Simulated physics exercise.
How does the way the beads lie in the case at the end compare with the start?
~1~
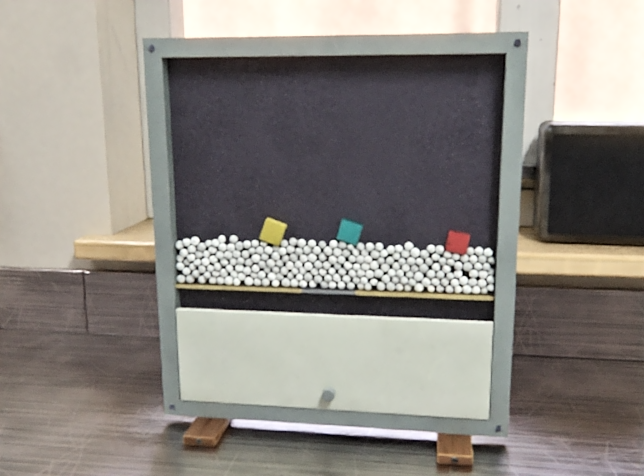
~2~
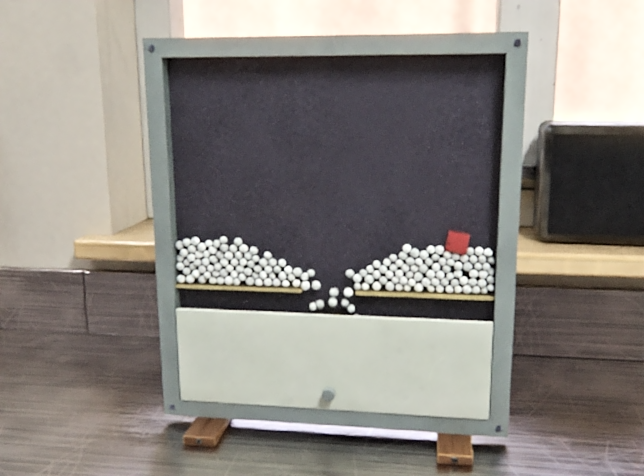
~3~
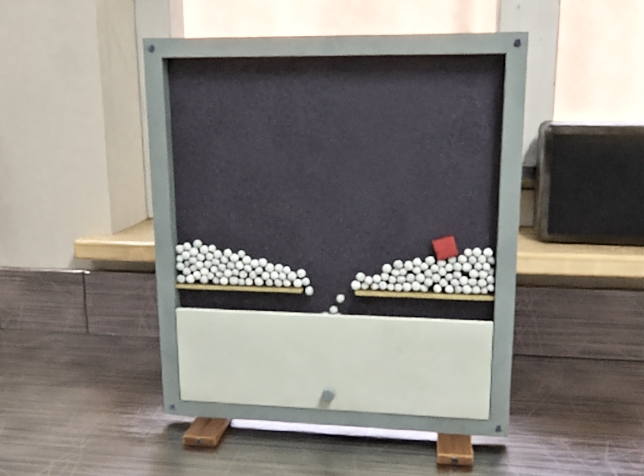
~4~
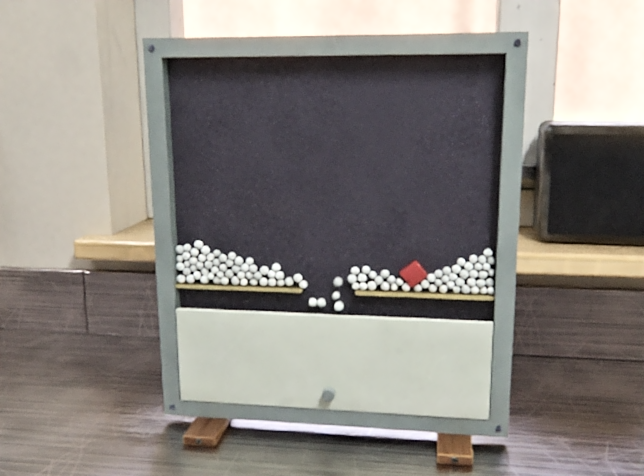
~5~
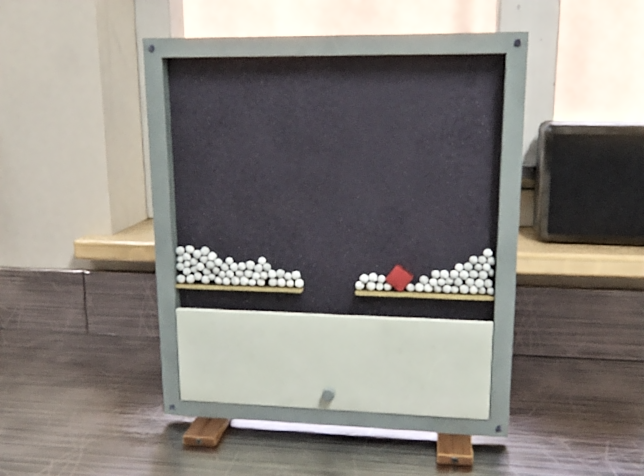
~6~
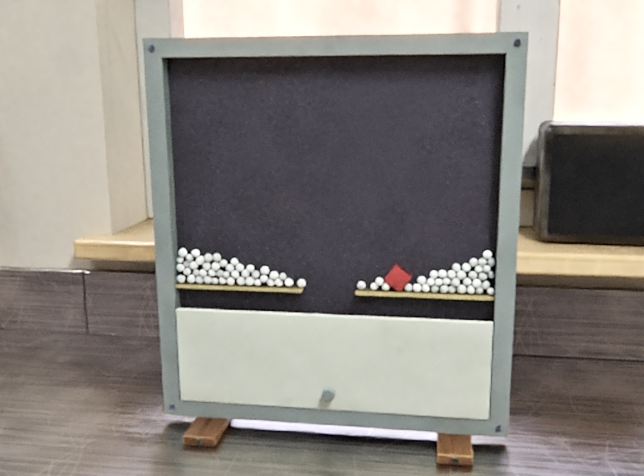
At the start the beads lie in one even layer across the whole width of the case. At the end they are still low in the case, but fewer remain, split into two sloping heaps on either side of an empty gap.
